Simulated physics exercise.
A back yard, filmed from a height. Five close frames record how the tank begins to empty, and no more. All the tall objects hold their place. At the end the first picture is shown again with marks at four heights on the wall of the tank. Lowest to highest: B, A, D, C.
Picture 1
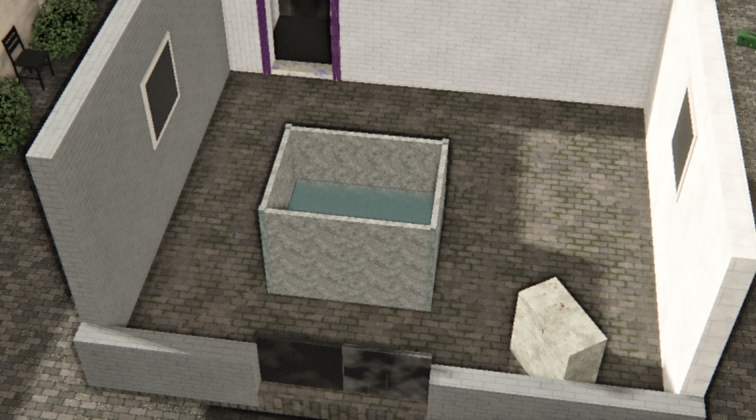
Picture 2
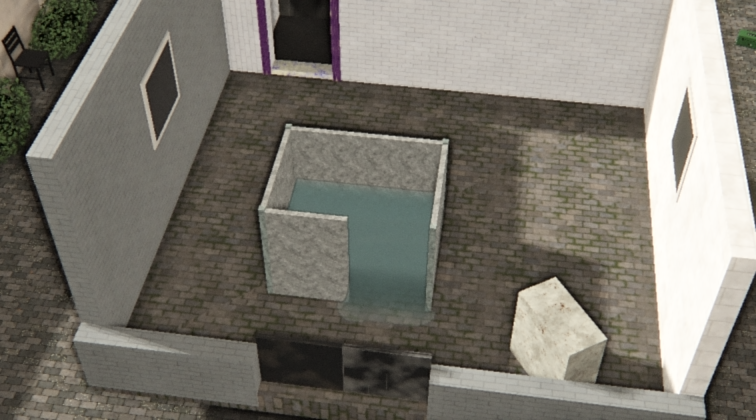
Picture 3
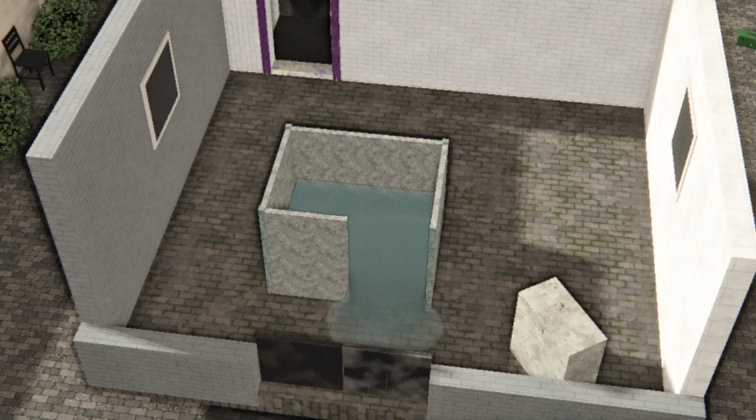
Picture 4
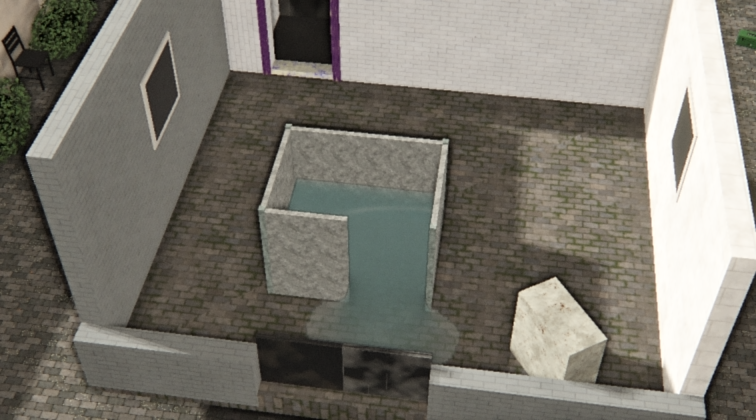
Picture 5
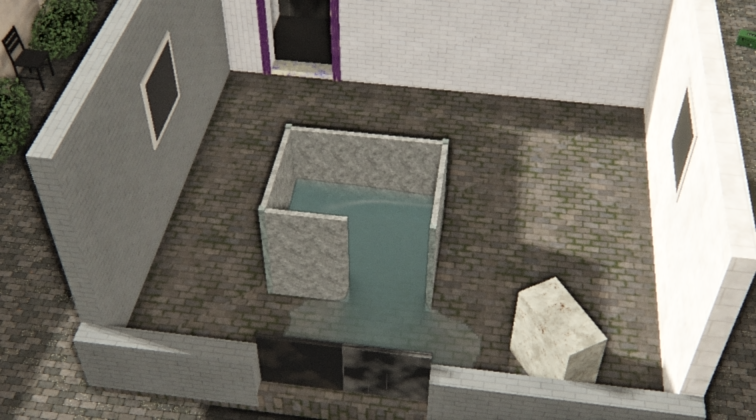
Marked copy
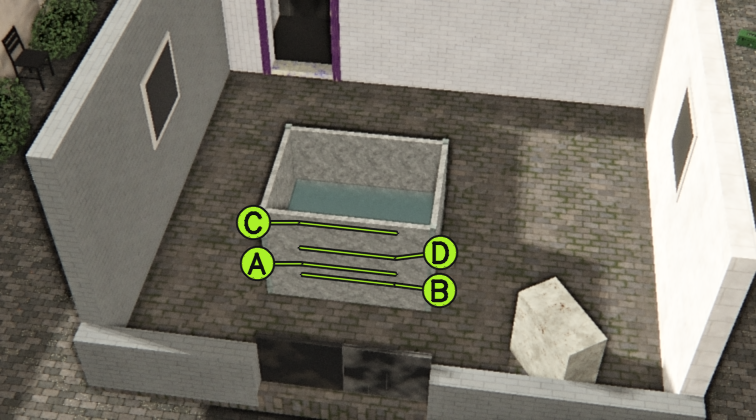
Water pours through an opening in the stone tank's front and spreads across the paving.
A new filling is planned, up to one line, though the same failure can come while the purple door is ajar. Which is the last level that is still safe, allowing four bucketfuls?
Take D.
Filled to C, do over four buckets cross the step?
Yes.
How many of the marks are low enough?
Three of them.
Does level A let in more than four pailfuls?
No, not at all.
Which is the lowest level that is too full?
Level C.
On the marked copy, A at (348, 268); B at (348, 279); C at (347, 227); D at (347, 252); from the bottom up B, A, D, C.
Choosing A, nothing gets over.
Choosing B, nothing gets over.
Choosing C, about 10 bucketfuls get in.
Choosing D, a bucket or two gets in.
